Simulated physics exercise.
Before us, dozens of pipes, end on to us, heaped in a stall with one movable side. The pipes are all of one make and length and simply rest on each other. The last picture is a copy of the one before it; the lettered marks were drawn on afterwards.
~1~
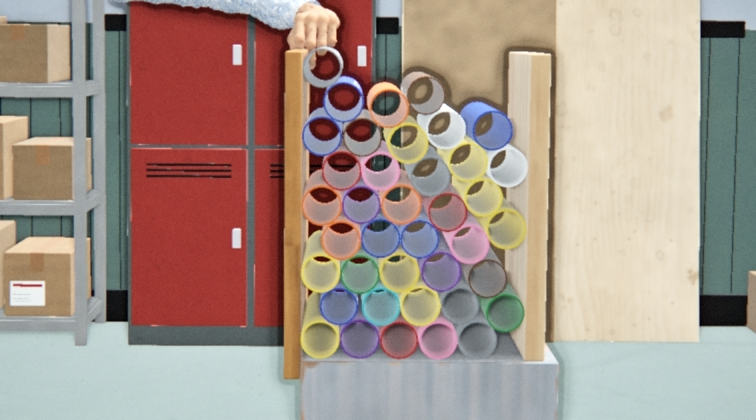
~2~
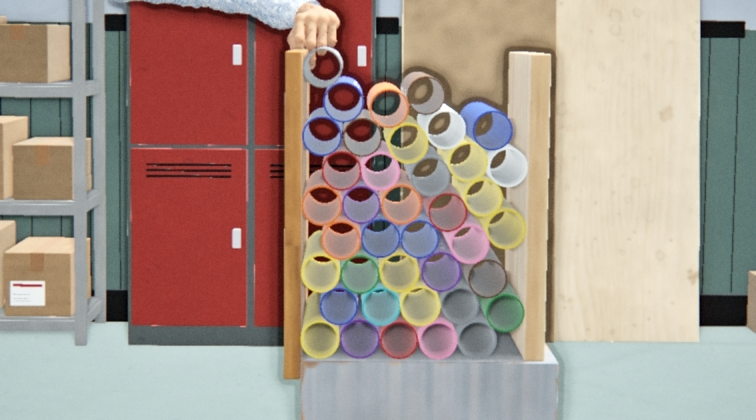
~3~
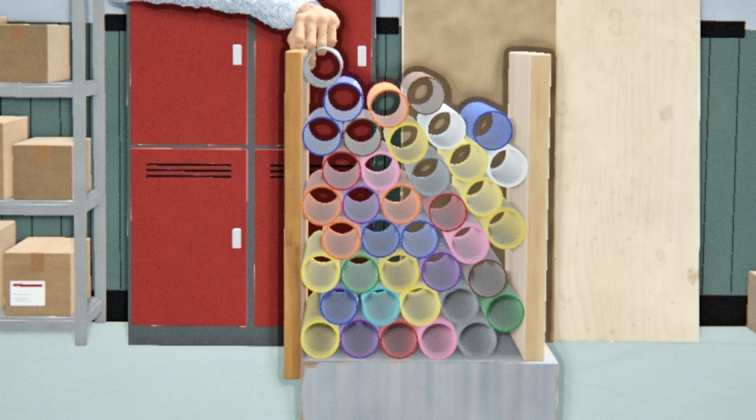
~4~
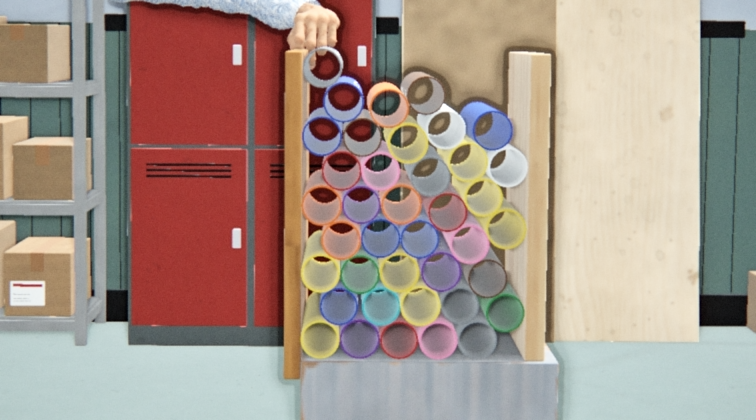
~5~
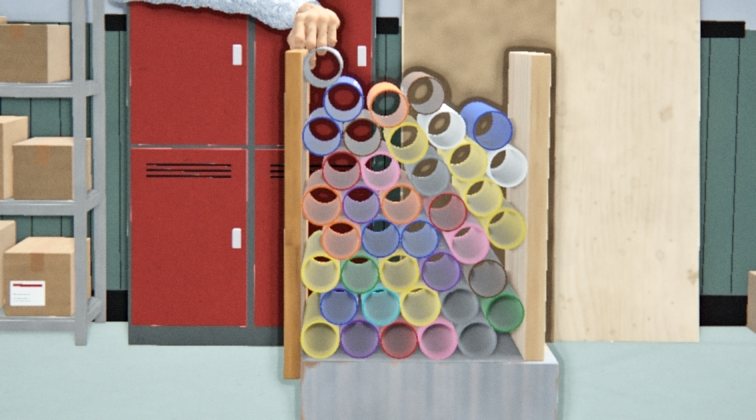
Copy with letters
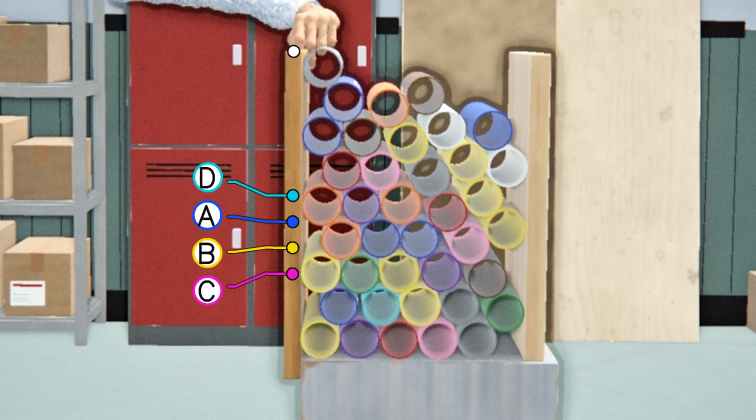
A hand in a fuzzy pale sleeve stayed resting on top of the left wooden board, and nothing visibly moved, with the colourful pipes sitting heaped between two upright boards in front of red lockers.
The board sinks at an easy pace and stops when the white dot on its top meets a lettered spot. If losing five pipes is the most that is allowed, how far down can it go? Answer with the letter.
At most to A.
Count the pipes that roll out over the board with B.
At B the number is seven.
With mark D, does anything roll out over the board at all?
Yes.
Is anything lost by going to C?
Yes, at C.
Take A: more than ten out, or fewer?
Fewer than ten.
On the marked copy, A at (293, 222); B at (293, 248); C at (292, 274); D at (293, 195); the white dot at (294, 51).
Taking A. A third of the way, top of the board (302, 124).
Two thirds of the way, top of the board (302, 206).
When it is over, top of the board (302, 221), three out over the board.
As for the rest, B more than five out over the board; C more than five out over the board; D three out over the board.
